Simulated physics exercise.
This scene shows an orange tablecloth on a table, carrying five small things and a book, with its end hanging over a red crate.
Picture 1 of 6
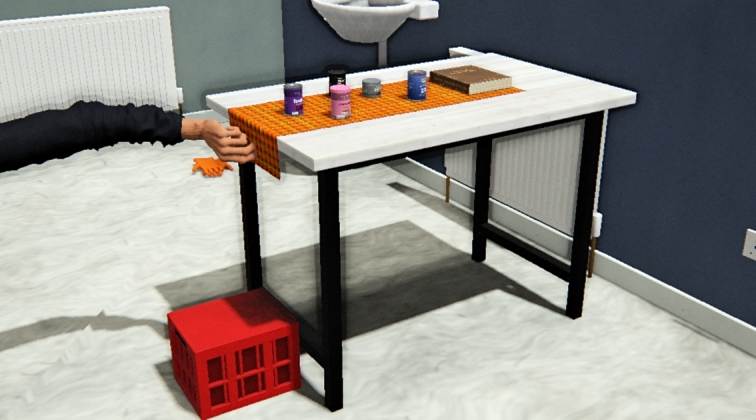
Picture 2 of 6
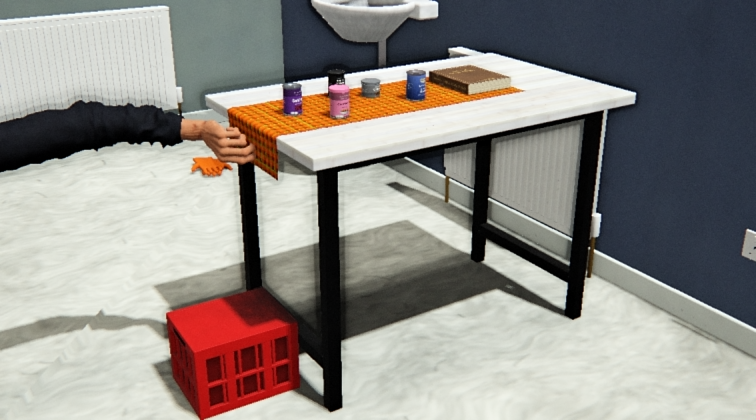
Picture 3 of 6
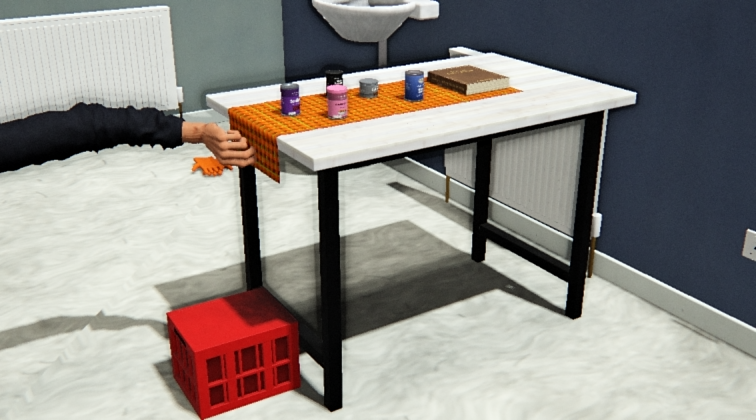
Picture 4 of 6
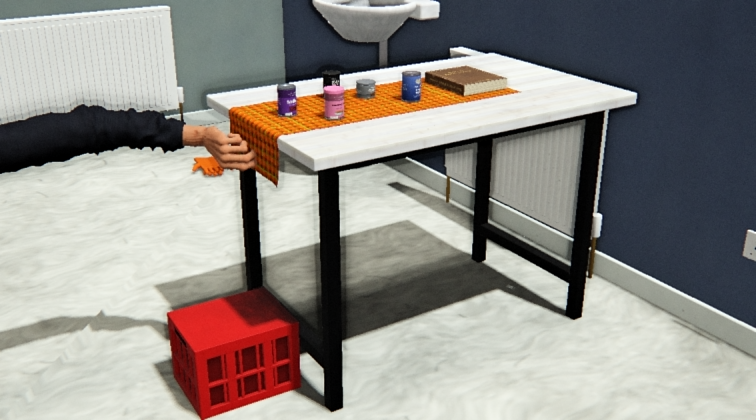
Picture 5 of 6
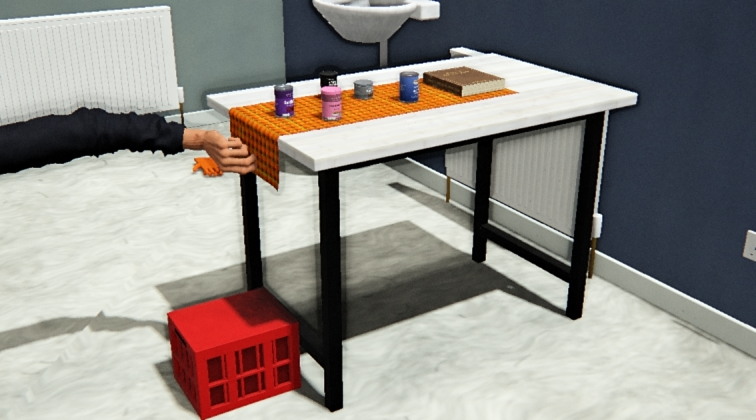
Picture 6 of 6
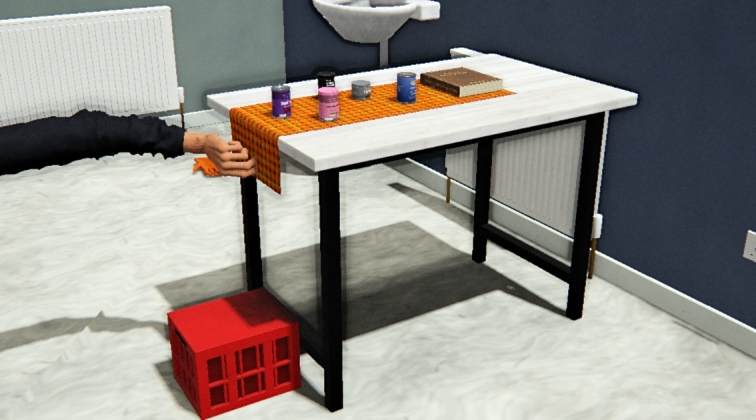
The video shows a hand holding the end of an orange cloth on a white table above a red crate, as the cloth, the cans, a grey pot and a book shift slightly to the left together.
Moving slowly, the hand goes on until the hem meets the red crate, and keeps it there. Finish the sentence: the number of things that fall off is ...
... four.
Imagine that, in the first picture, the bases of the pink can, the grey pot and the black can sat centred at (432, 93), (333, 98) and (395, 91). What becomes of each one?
Of these three, the pink can rides it out, the grey pot takes a tumble, the black can rides it out.
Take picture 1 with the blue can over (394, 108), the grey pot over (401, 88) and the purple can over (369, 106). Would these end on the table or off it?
The blue can is off the top, the grey pot is still on top, the purple can is off the top.
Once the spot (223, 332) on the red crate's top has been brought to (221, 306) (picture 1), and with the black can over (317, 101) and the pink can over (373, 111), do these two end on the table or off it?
The black can? Lost. The pink can? Lost.
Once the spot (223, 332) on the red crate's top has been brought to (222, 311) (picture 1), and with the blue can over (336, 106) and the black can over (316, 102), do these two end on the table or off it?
Note: Blue can lost; black can lost.
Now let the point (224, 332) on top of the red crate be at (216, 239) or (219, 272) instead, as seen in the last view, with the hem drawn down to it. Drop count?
That would make 1 and 2.
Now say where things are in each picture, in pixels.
Hem (280, 180); purple can (293, 85); pink can (340, 87); black can (337, 72); grey pot (371, 80); blue can (417, 72); top of the crate (223, 332), in the first picture.
Hem (278, 181); purple can (292, 85), in the second picture.
Hem (280, 183); pink can (337, 88), in the third picture.
Hem (277, 188); black can (331, 72); top of the crate (223, 331), in the fourth picture.
Hem (278, 192); grey pot (363, 82), in the fifth picture.
Hem (281, 195); purple can (281, 87); pink can (328, 90); black can (326, 74); grey pot (361, 82); blue can (407, 74), in the sixth picture.
Early on, hem near (256, 222); purple can gone.
Midway, hem near (257, 269); purple can and pink can gone.
Near the end, hem on the crate; purple can, pink can, black can and grey pot gone.
Finally, hem on the crate; purple can, pink can, black can and grey pot gone. It carries off four.
